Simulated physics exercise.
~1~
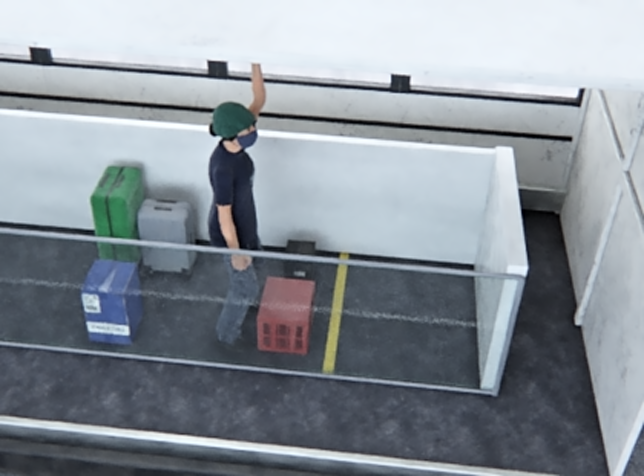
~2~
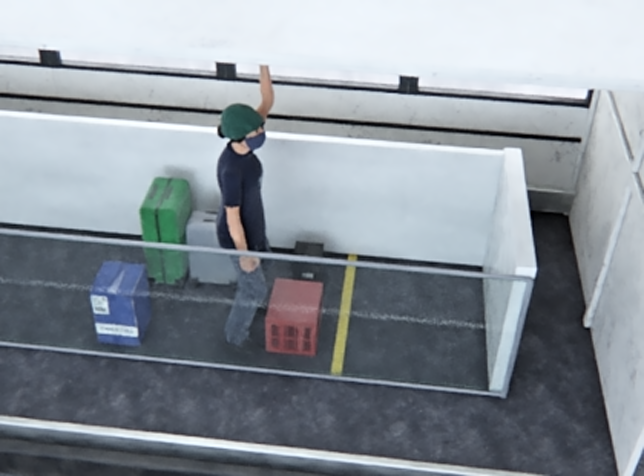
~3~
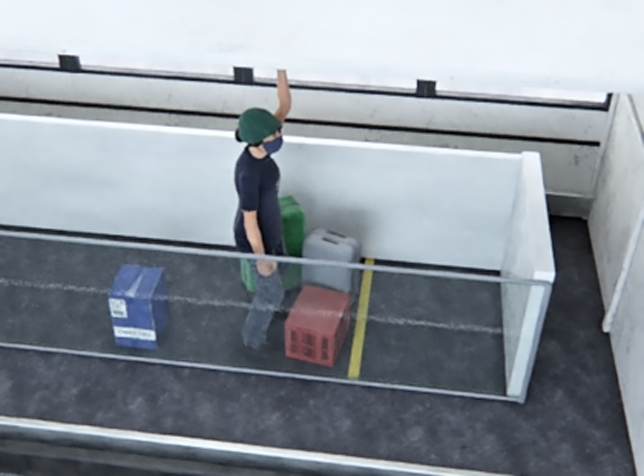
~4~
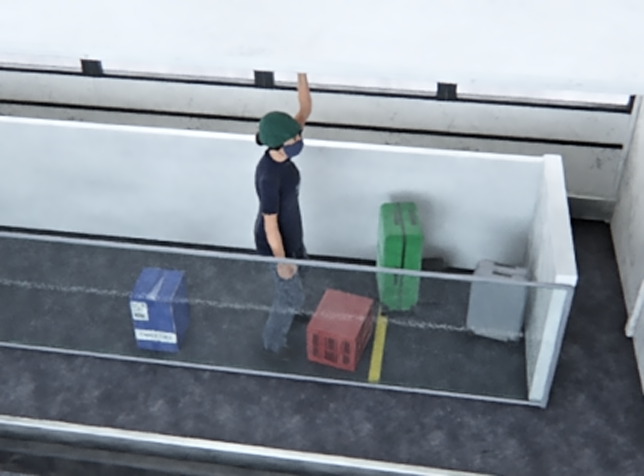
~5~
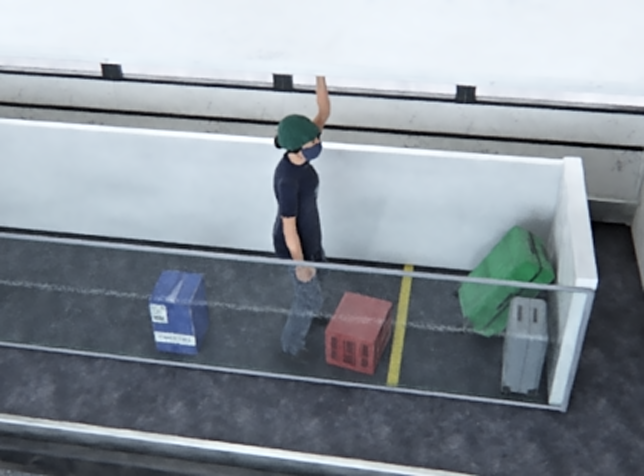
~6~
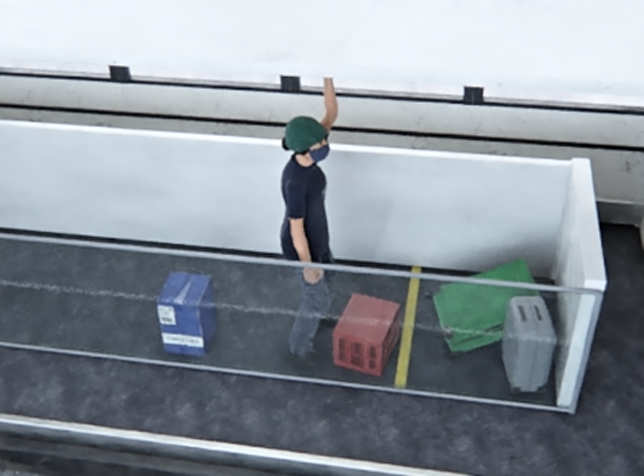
A green wheeled case and a smaller grey one roll to the right along a fenced bay, passing behind a standing passenger in a green cap who holds one arm raised. Near the passenger's feet, a red crate shifts slightly toward the yellow line, while a blue pack stays put on the left. Both cases cross the line, the grey one leading, and reach the right end of the bay. There the green case tips over beside the grey one. It ends on its side with the grey case upright, both past the line, while the crate and pack remain short of it.
